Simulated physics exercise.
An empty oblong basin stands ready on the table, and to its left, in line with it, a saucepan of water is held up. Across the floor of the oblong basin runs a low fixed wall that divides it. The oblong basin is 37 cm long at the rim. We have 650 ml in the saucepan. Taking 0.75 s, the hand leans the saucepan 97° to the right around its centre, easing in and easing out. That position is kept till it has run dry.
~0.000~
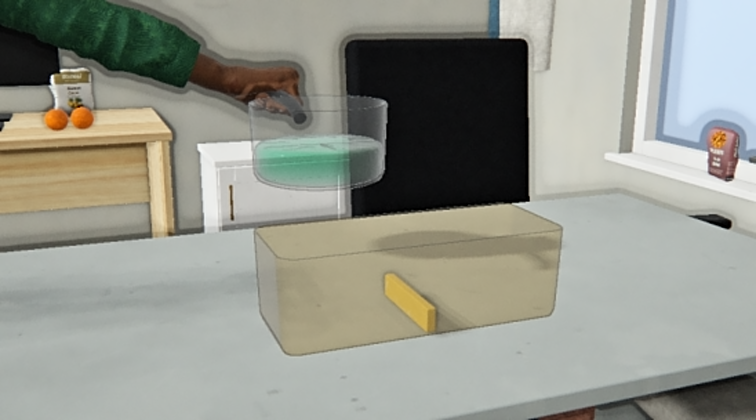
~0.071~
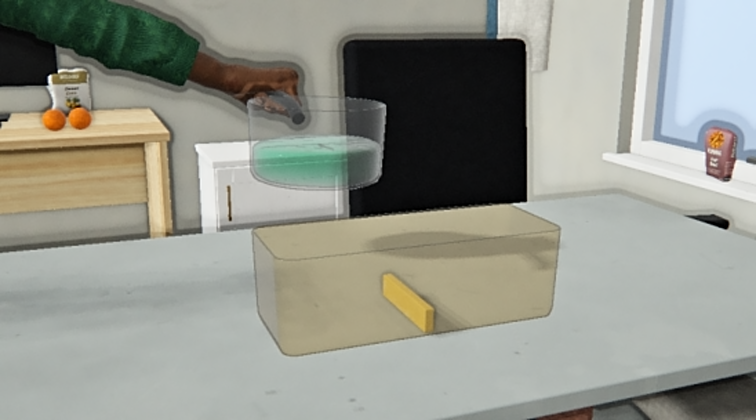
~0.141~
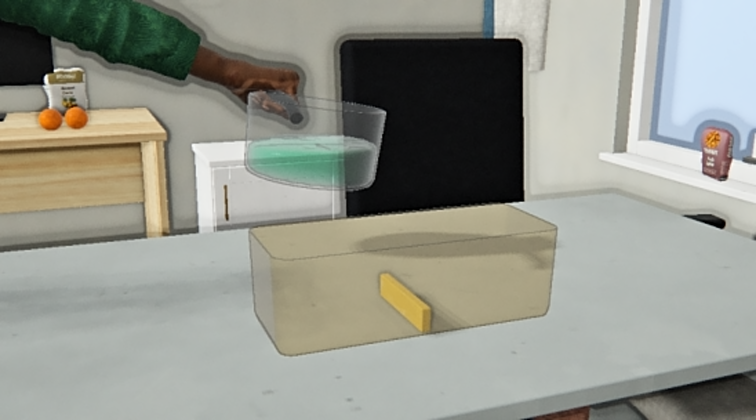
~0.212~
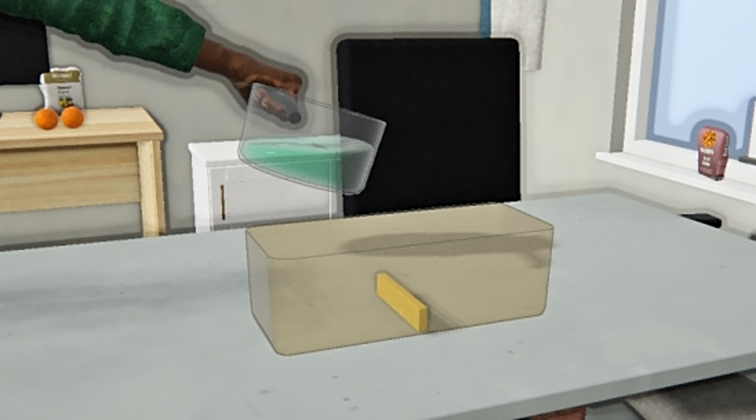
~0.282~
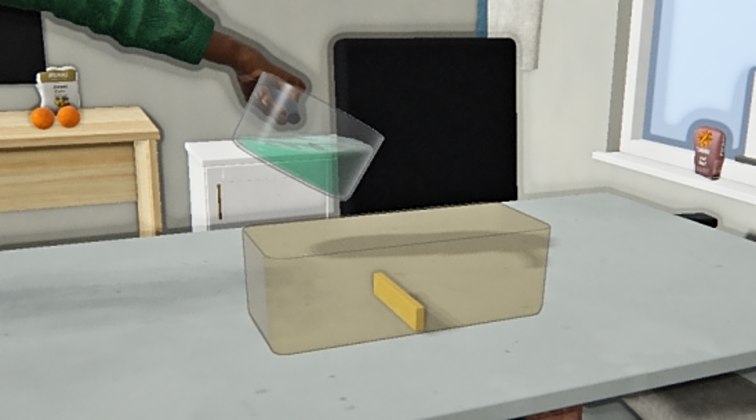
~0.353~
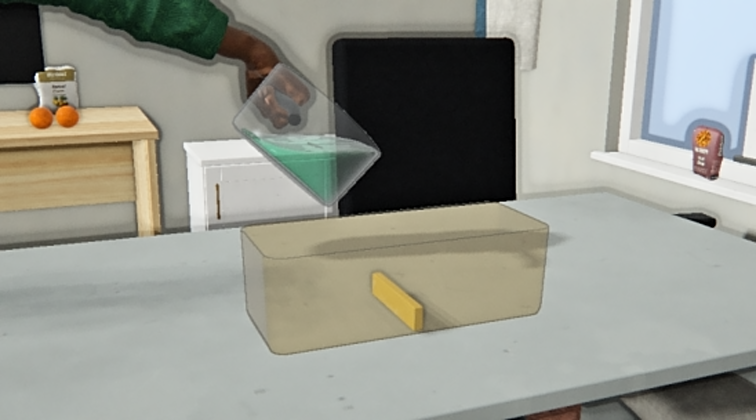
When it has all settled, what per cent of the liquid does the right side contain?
The right side contains about 47 per cent.
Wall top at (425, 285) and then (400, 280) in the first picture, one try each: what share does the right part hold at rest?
I'd say 15 percent on the first go, 70 percent on the next.
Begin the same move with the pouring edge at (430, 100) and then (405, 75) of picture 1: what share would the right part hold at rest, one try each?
Respectively 85 and 85 %.
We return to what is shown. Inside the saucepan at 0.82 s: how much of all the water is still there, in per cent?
Roughly 16 percent remains.
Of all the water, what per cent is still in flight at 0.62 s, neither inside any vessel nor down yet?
Roughly 26 percent.
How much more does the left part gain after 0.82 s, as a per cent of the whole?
Near 22 percent, more or less.
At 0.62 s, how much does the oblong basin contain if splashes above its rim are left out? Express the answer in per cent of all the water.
About 32%.
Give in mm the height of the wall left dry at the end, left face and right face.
About 16 mm on the left, about 18 mm on the right.
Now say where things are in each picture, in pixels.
In the first picture, it leans 0°; its right rim is at (381, 102); the water meets the walls at (255, 147) and (376, 140); the oblong basin's rim runs from (265, 245) to (536, 216); the wall's top is at (409, 292).
In the second picture, it leans 2°; its right rim is at (380, 105); the water meets the walls at (252, 147) and (374, 141).
In the third picture, it leans 8°; its right rim is at (379, 112); the water meets the walls at (248, 146) and (371, 142).
In the fourth picture, it leans 18°; its right rim is at (379, 123); the water meets the walls at (242, 144) and (368, 143).
In the fifth picture, it leans 30°; its right rim is at (376, 138); the water meets the walls at (237, 138) and (368, 143).
In the sixth picture, it leans 44°; its right rim is at (372, 155); the water meets the walls at (242, 131) and (372, 145).
Then, 0.62 s in, the tilt is 90° and 42 per cent is still to pour, 10 is left of the wall and 22 right of it.
Then, 0.82 s in, the tilt is 97° and 16 per cent is still to pour, 31 is left of the wall and 45 right of it.
Then, 1.03 s in, the tilt is 97° and 4 per cent is still to pour, 45 is left of the wall and 47 right of it.
Then, 1.25 s in, the tilt is 97° and 1 per cent is still to pour, 51 is left of the wall and 47 right of it.
Finally, 52 per cent lies left of the wall, 47 right of it and 1 outside.
